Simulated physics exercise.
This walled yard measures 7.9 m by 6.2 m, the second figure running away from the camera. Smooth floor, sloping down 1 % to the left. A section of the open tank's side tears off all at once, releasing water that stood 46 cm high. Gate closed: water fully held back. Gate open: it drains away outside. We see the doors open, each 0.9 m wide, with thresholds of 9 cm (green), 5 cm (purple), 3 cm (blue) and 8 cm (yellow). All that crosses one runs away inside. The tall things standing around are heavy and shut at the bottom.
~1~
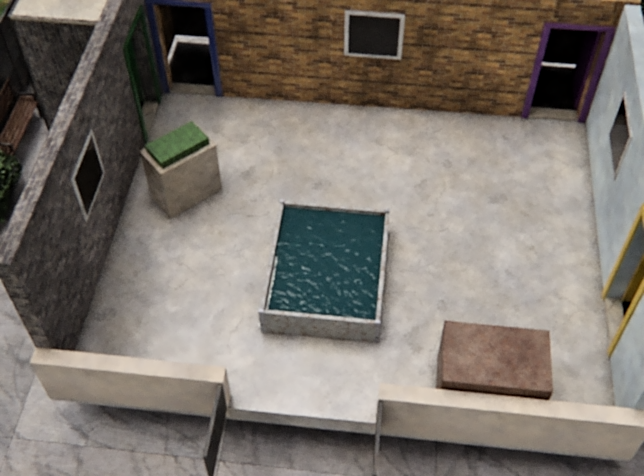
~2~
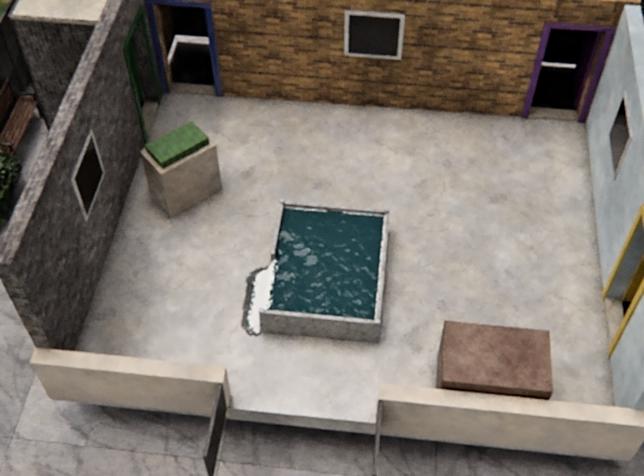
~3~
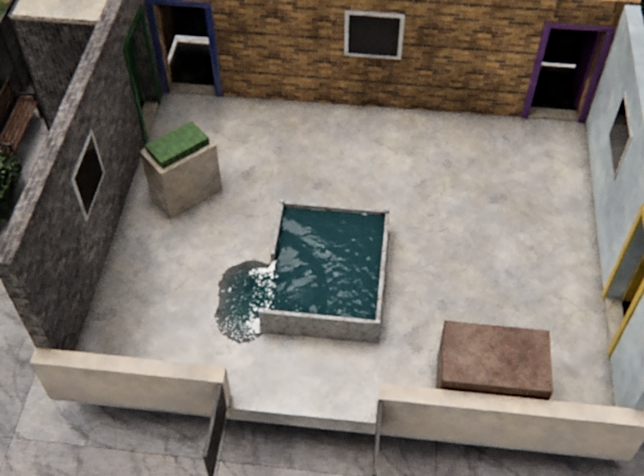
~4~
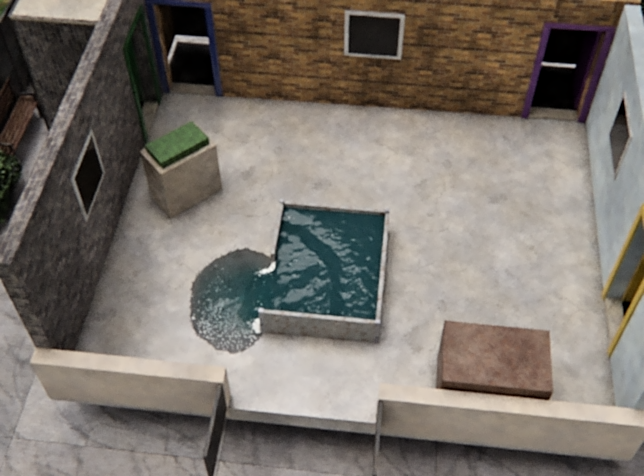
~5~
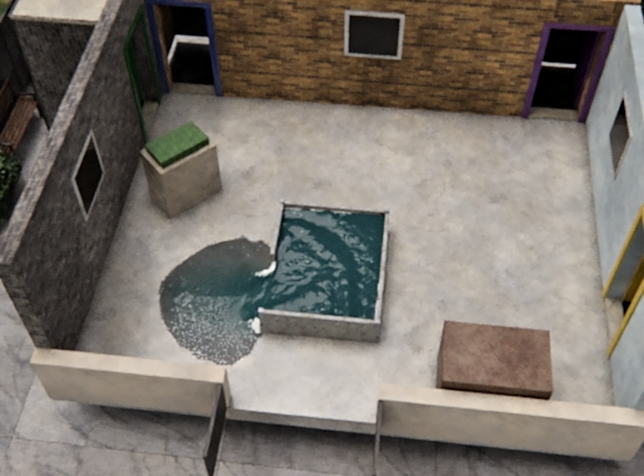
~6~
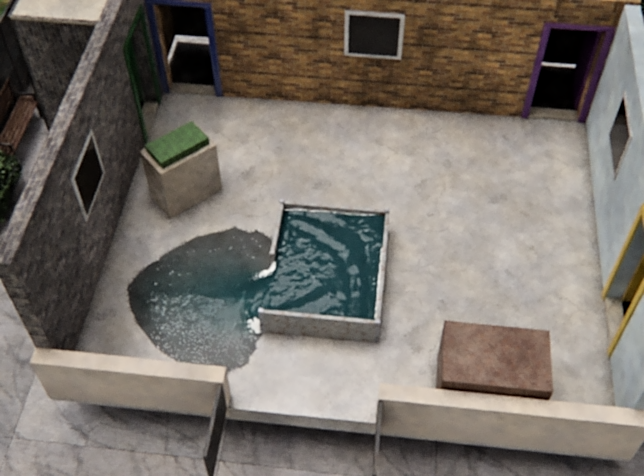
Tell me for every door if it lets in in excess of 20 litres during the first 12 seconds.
At the green door the inflow will be within bounds. At the purple door the inflow will be within bounds. At the blue door the inflow will be out of bounds. At the yellow door the inflow will be within bounds.
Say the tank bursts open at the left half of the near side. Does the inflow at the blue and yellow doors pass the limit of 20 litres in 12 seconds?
Here's how it goes: Blue falls short, yellow falls short.
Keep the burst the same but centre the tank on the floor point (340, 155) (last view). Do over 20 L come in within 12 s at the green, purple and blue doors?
Measured against that limit, green comes out beyond it, purple short of it and blue beyond it.
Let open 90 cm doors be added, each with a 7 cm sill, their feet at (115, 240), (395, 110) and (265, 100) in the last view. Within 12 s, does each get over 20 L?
First doorway gets there, second falls short, third falls short.
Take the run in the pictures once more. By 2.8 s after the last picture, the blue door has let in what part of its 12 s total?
About 0 per cent.
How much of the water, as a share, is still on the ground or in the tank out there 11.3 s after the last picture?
Remaining: Roughly 88 %.
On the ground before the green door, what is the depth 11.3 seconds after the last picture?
It's about 6.5 cm.
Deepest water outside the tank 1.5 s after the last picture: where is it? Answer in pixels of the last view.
In the final picture, near (71, 365).
Then, 0.7 s after the last picture water covers 15 % of the floor and is deepest (25 cm) near (254, 310); green door not reached, purple door not reached, blue door not reached, yellow door not reached.
Then, 1.5 s after the last picture water covers 20 % of the floor and is deepest (35 cm) near (71, 365); green door not reached, purple door not reached, blue door not reached, yellow door not reached.
Then, 2.8 s after the last picture water covers 25 % of the floor and is deepest (19 cm) near (154, 331); green door 4 cm at the sill, 0 L in, purple door not reached, blue door not reached, yellow door not reached.
Then, 6.3 s after the last picture water covers 50 % of the floor and is deepest (13 cm) near (67, 376); green door 3 cm at the sill, 0 L in, purple door not reached, blue door 8 cm at the sill, 72 L in, yellow door not reached.
Then, 11.3 s after the last picture water covers 70 % of the floor and is deepest (8 cm) near (67, 376); green door 6 cm at the sill, 0 L in, purple door not reached, blue door 5 cm at the sill, 112 L in, yellow door not reached.
